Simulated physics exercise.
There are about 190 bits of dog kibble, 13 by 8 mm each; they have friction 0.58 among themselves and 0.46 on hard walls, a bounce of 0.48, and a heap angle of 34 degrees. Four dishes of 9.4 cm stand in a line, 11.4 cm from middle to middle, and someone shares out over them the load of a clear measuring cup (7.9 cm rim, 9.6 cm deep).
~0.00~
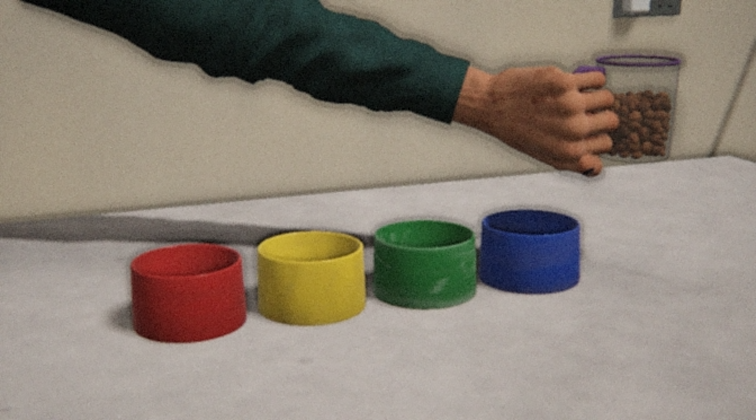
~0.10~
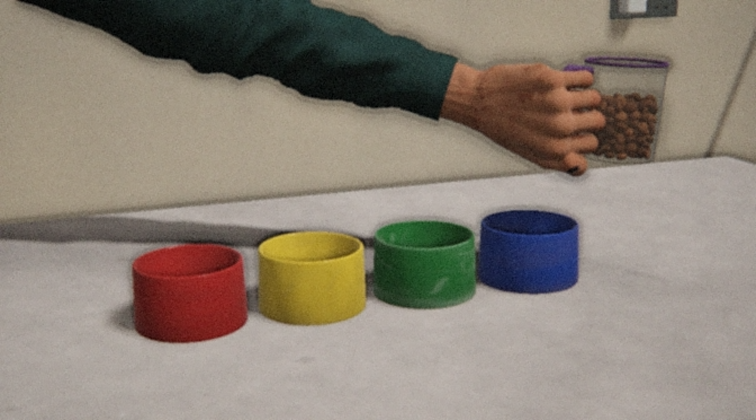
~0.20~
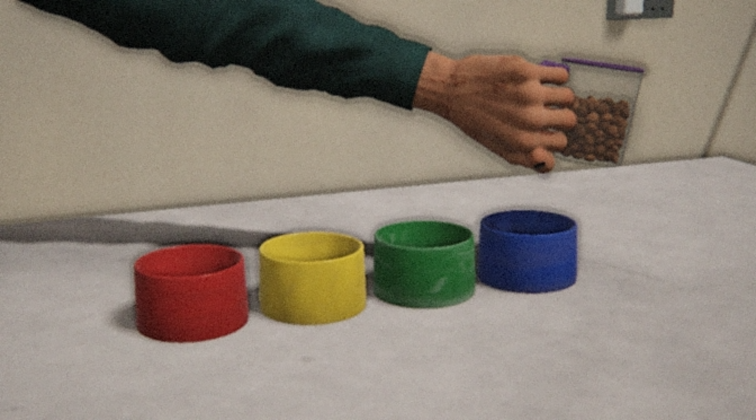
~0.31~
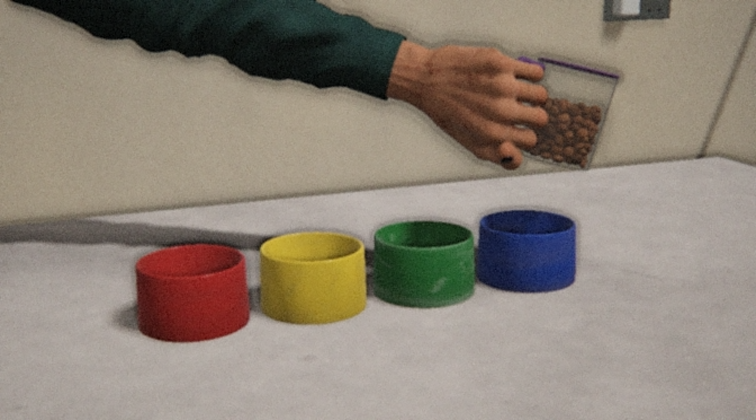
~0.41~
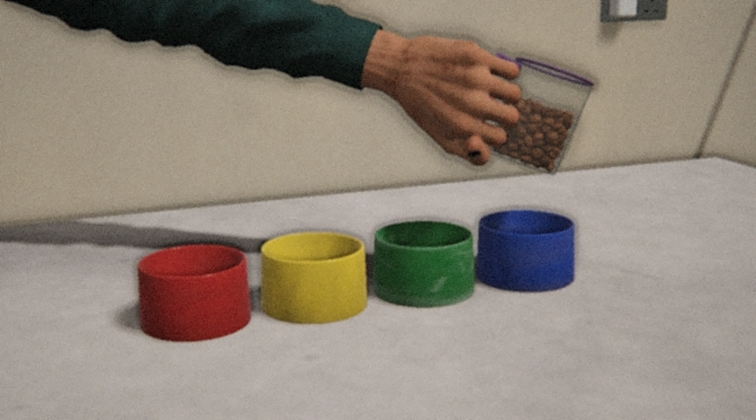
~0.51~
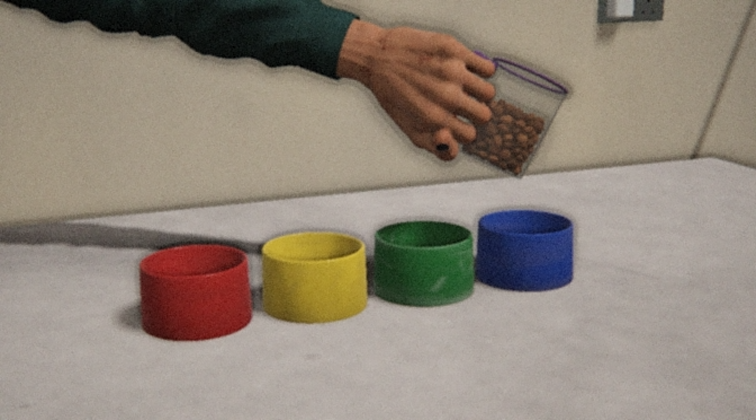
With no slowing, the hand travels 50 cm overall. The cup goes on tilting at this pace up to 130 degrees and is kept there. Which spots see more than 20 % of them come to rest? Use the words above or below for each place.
Red: Above; blue: Below; green: Below; yellow: Below; counter: Below.
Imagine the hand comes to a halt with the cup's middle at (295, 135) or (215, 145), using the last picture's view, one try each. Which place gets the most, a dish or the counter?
Top receivers, in order: Yellow and yellow.
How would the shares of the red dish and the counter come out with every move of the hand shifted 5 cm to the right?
The red dish would get 20 and the counter 60.
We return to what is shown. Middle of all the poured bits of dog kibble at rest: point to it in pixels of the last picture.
Resting centre estimate: Around (201, 294).
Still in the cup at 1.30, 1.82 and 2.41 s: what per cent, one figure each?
In turn: 100 %, 95 %, 0 %.
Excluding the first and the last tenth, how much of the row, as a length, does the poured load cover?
Spread: Around 5 cm.
After 1.30 s, tilt 75 degrees; cup holds 100 %.
After 1.82 s, tilt 107 degrees; cup holds 95 %, red 5 %.
After 2.41 s, tilt 130 degrees; cup holds 0 %, red 100 %.
In the end, at 3.0 s, red 100 %, blue 0 %, green 0 %, yellow 0 %, counter 0 %.
